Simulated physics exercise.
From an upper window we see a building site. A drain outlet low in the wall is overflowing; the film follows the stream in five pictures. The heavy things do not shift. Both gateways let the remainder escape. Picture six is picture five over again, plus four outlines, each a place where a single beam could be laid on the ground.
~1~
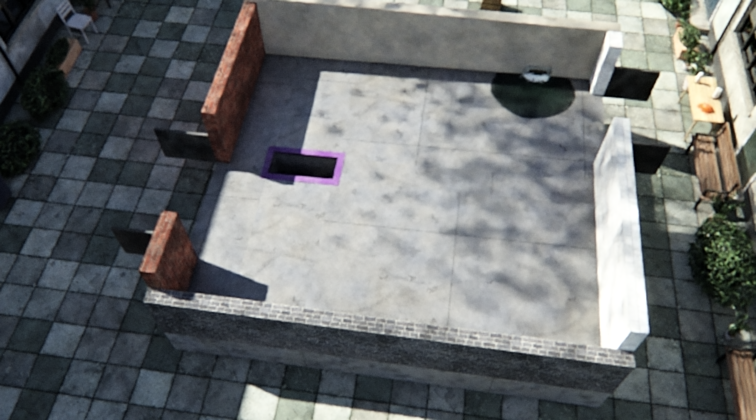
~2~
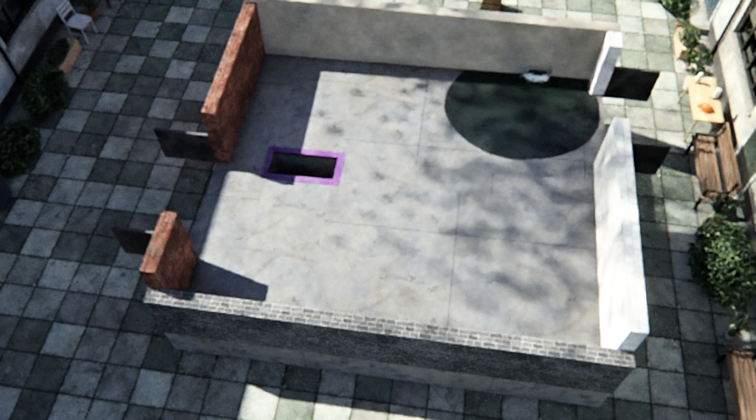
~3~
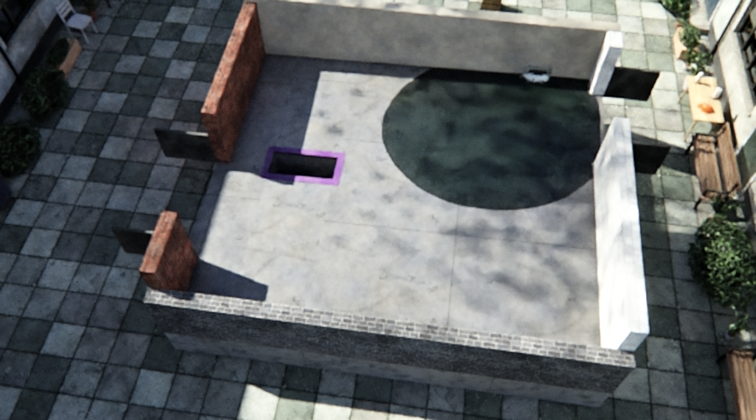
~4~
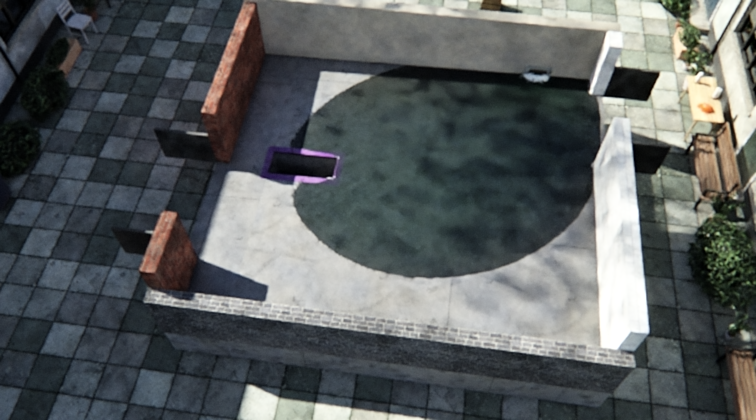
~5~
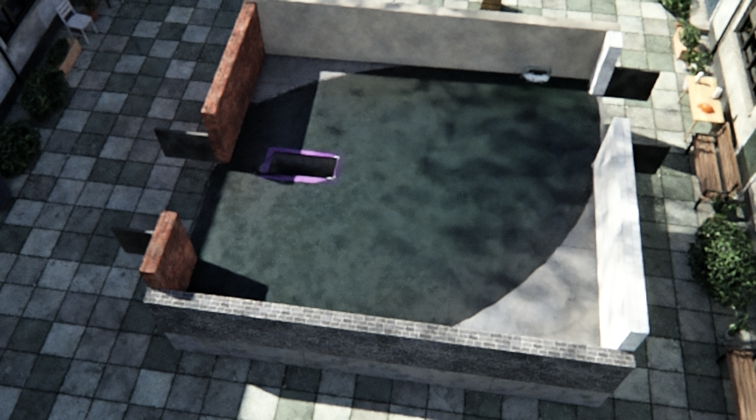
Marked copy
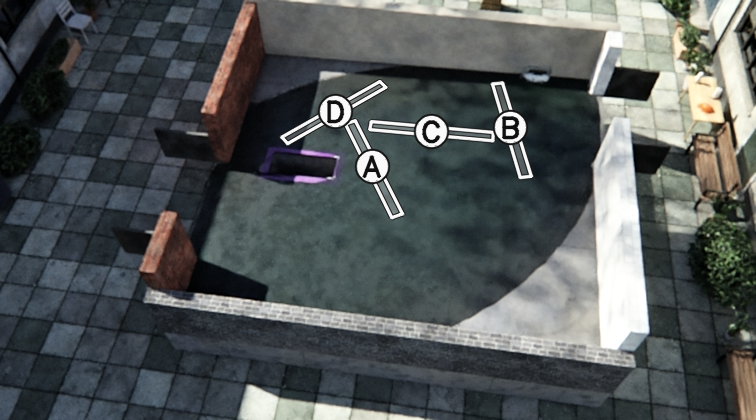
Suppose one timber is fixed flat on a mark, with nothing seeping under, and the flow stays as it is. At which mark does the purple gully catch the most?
Place D.
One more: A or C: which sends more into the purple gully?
C it is.
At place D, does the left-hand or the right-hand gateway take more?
More leaves on the left.
In white, A from (350, 122) to (397, 215); B from (497, 83) to (525, 176); C from (370, 125) to (493, 136); D from (284, 140) to (382, 84).
For place A, about 6 % of the stream goes into the purple gully, about 94 % out by the gates.
For place B, about 8 % of the stream goes into the purple gully, about 92 % out by the gates.
For place C, about 10 % of the stream goes into the purple gully, about 90 % out by the gates.
For place D, about 31 % of the stream goes into the purple gully, about 69 % out by the gates.
